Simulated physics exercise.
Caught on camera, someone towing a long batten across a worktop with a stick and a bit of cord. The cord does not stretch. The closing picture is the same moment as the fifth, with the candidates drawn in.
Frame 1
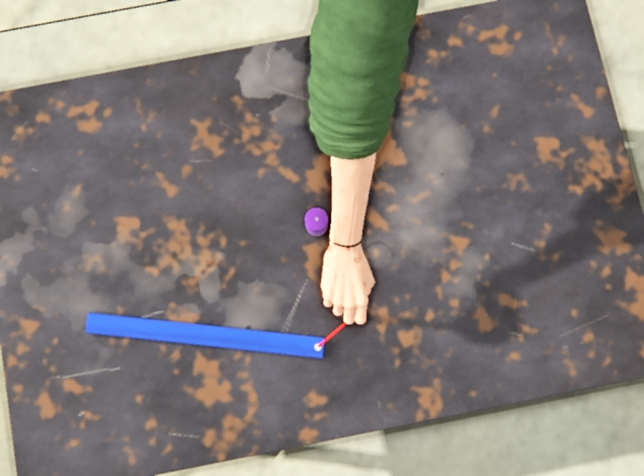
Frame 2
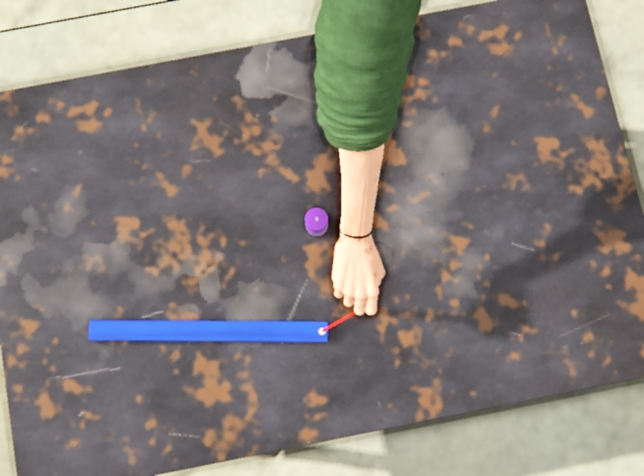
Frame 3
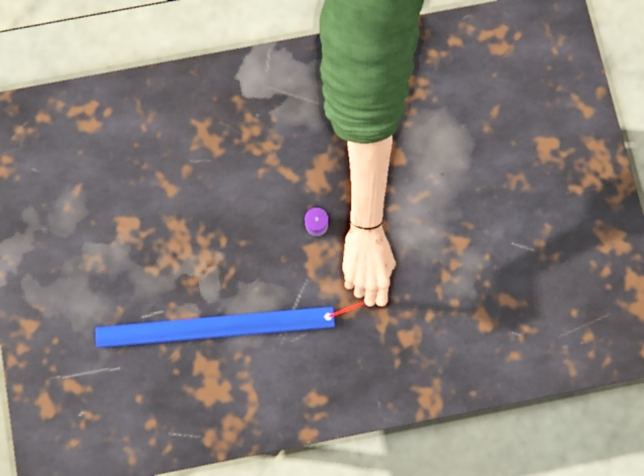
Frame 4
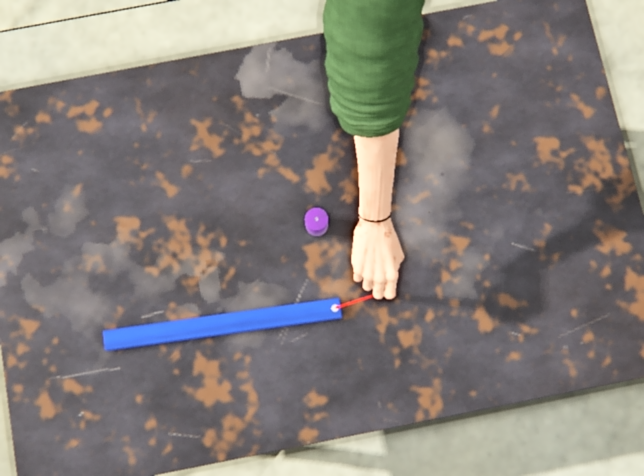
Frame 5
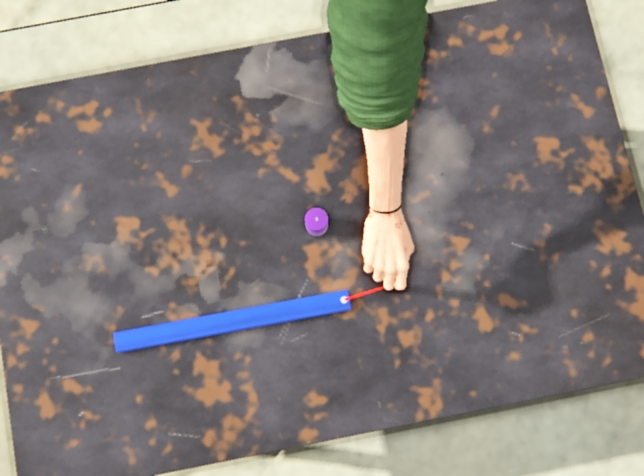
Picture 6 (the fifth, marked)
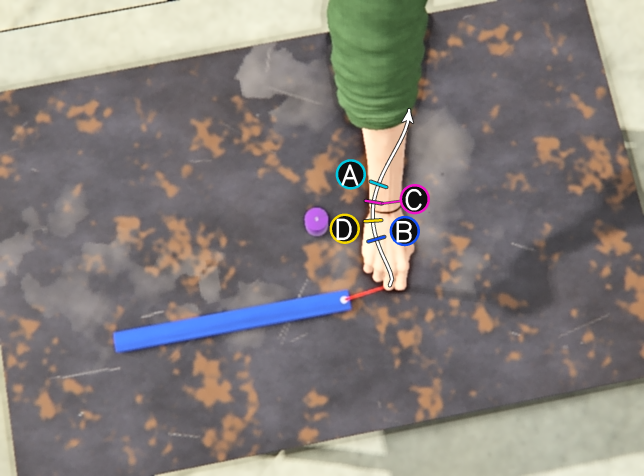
On a dark, rust-blotched worktop, a green-sleeved arm moves right and slightly up, drawing a long blue batten by a short red cord at its right end; the batten shifts rightward and tilts, while a purple candle stays still.
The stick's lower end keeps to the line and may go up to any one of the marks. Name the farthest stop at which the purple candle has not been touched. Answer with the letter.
As far as tick C.
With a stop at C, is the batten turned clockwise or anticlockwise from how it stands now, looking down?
For that mark, anticlockwise.
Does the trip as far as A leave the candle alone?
For that mark, no.
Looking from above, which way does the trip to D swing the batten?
For that mark, anticlockwise.
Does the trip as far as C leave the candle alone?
Yes.
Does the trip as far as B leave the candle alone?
For that mark, yes.
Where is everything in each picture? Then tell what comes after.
In the first frame, purple candle (317, 222); blue batten (205, 335).
In the second frame, blue batten (209, 331); purple candle (317, 222).
In the third frame, blue batten (215, 327); purple candle (317, 222).
In the fourth frame, blue batten (223, 324); purple candle (317, 222).
In the fifth frame, blue batten (233, 321); purple candle (317, 222).
On the marked copy, A at (378, 184); B at (377, 239); C at (374, 202); D at (373, 221); the route from (390, 286) via (376, 191) to (409, 110).
With C. Early on, foot of the stick (383, 257), middle of the batten (240, 317).
Further on, foot of the stick (374, 228), middle of the batten (243, 309).
At the end, foot of the stick (373, 203), middle of the batten (249, 298); nothing has been touched.
As for the rest, A is too far, the candle has been hit; B is safe but short; D is safe but short.
